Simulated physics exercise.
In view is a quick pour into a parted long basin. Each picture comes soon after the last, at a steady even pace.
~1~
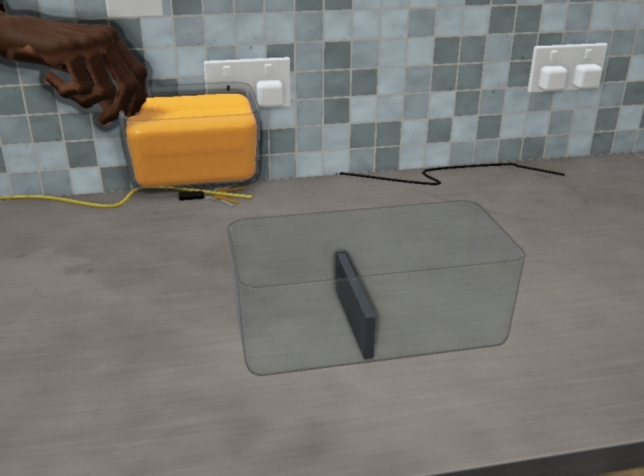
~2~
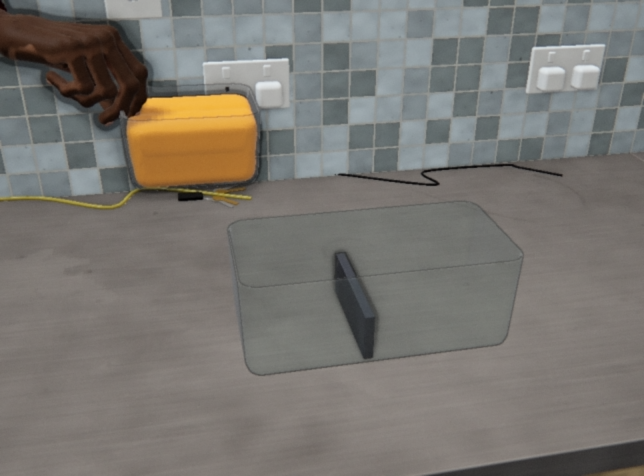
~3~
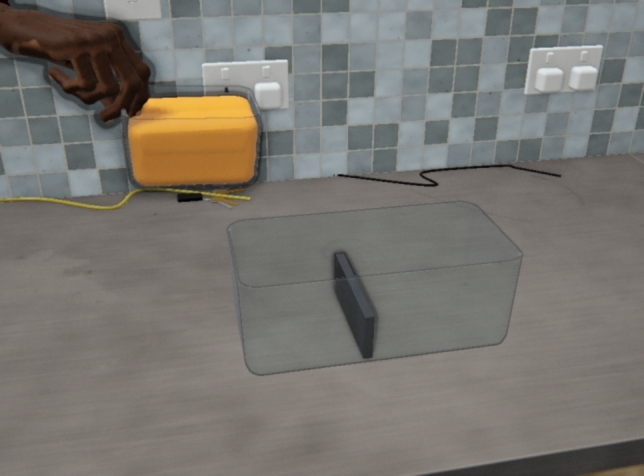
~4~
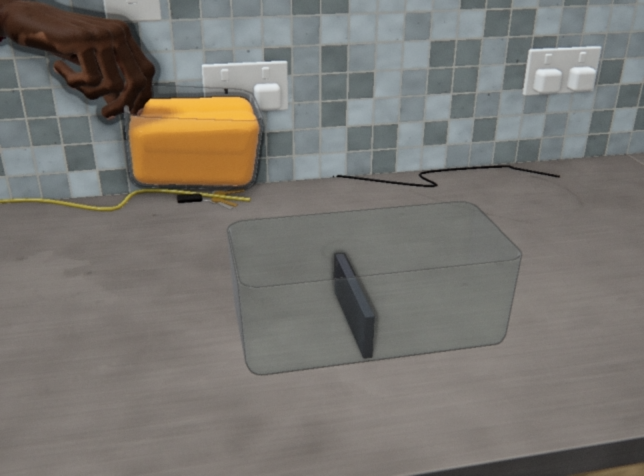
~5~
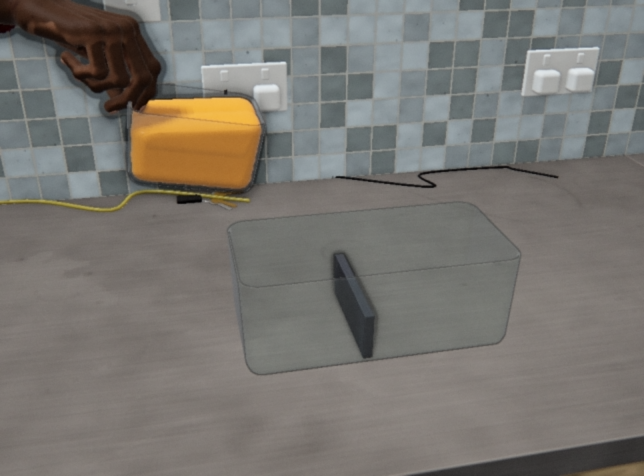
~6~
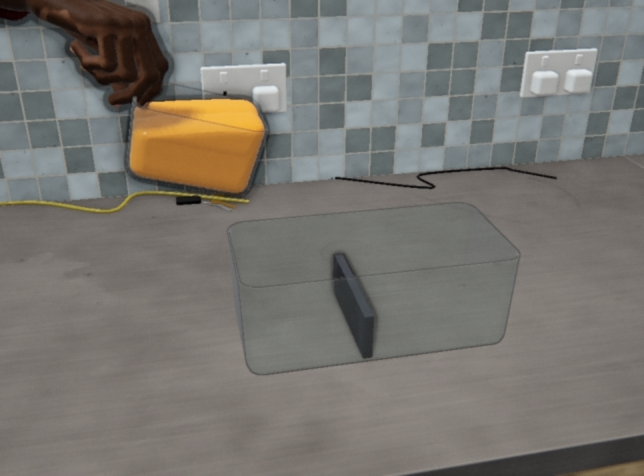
At first, a dark brown hand rests at the top left corner of an upright yellow-orange container, behind a clear long basin with a dark divider on a grey counter. Then the hand rises slightly as the container tilts gradually to the right, ending modestly slanted, while the basin stays still.
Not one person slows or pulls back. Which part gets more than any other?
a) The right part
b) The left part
b, the left part.
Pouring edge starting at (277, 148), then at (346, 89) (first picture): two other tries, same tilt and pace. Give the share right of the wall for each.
About 5 per cent, then about 85 per cent.
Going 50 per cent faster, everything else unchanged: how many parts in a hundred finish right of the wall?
Close to 0 out of every hundred.
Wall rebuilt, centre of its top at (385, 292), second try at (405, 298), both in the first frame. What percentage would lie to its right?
About 10 per cent, then about 20 per cent.
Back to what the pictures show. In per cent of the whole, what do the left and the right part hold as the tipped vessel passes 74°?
You'd find 30 per cent on the left and 0 per cent on the right.
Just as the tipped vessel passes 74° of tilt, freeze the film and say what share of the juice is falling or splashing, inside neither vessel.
That comes to near 35 percent.
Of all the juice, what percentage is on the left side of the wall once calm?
About 100 per cent.
A moment on, the tilt is 74° and 36 per cent is still to pour, 28 is left of the wall and 0 right of it.
Next, the tilt is 110° and 4 per cent is still to pour, 89 is left of the wall and 1 right of it.
Then the tilt is 118° and 0 per cent is still to pour, 98 is left of the wall and 1 right of it.
Later the tilt is 118° and 0 per cent is still to pour, 98 is left of the wall and 1 right of it.
Finally, 98 per cent lies left of the wall, 1 right of it and 1 outside.
